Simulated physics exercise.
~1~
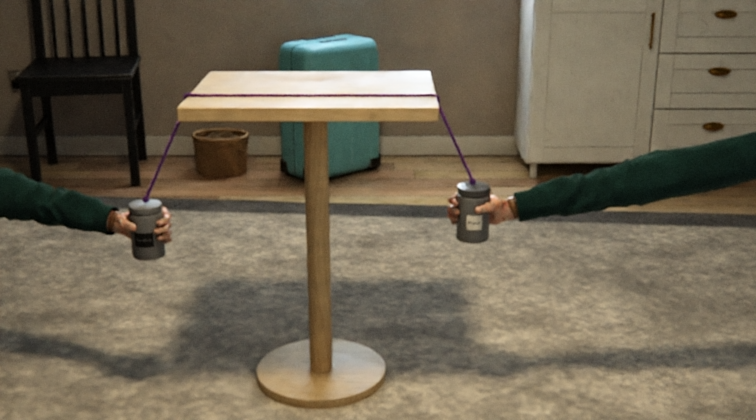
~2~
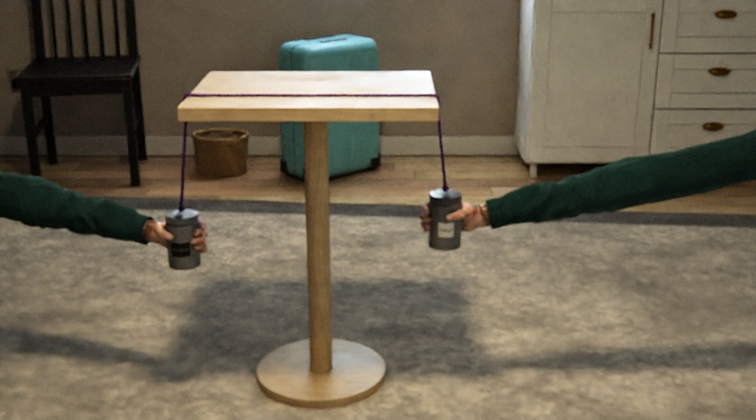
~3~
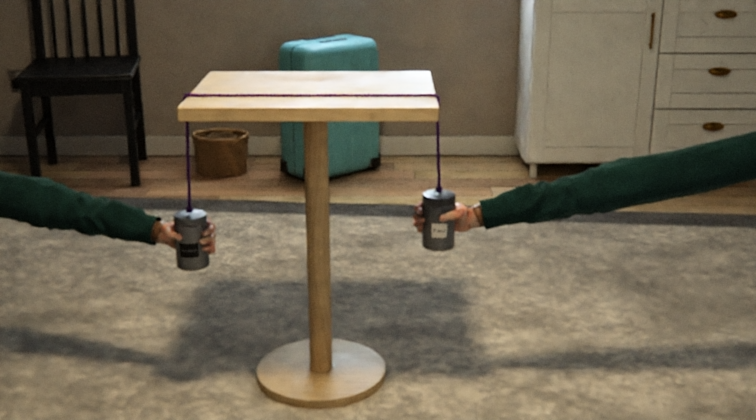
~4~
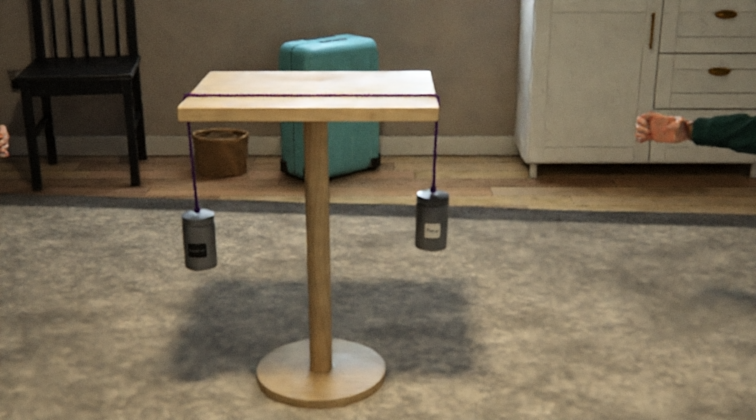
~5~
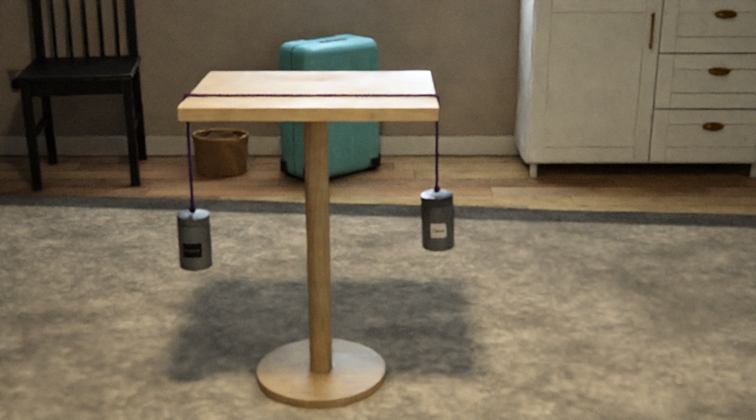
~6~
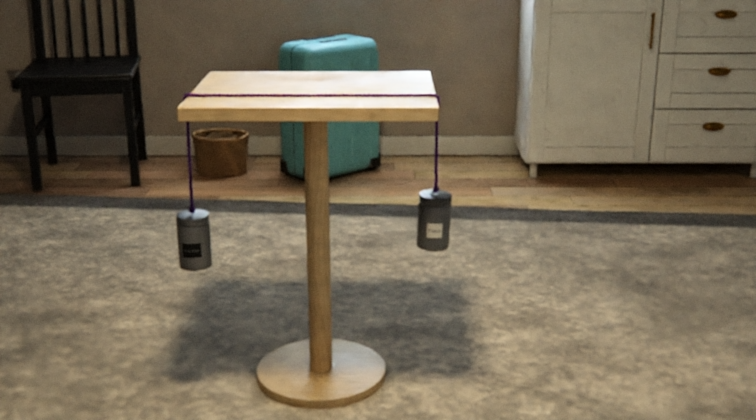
Two dark jars hanging from a shoelace over a small wooden table, swaying slightly after hands release them, then staying balanced.
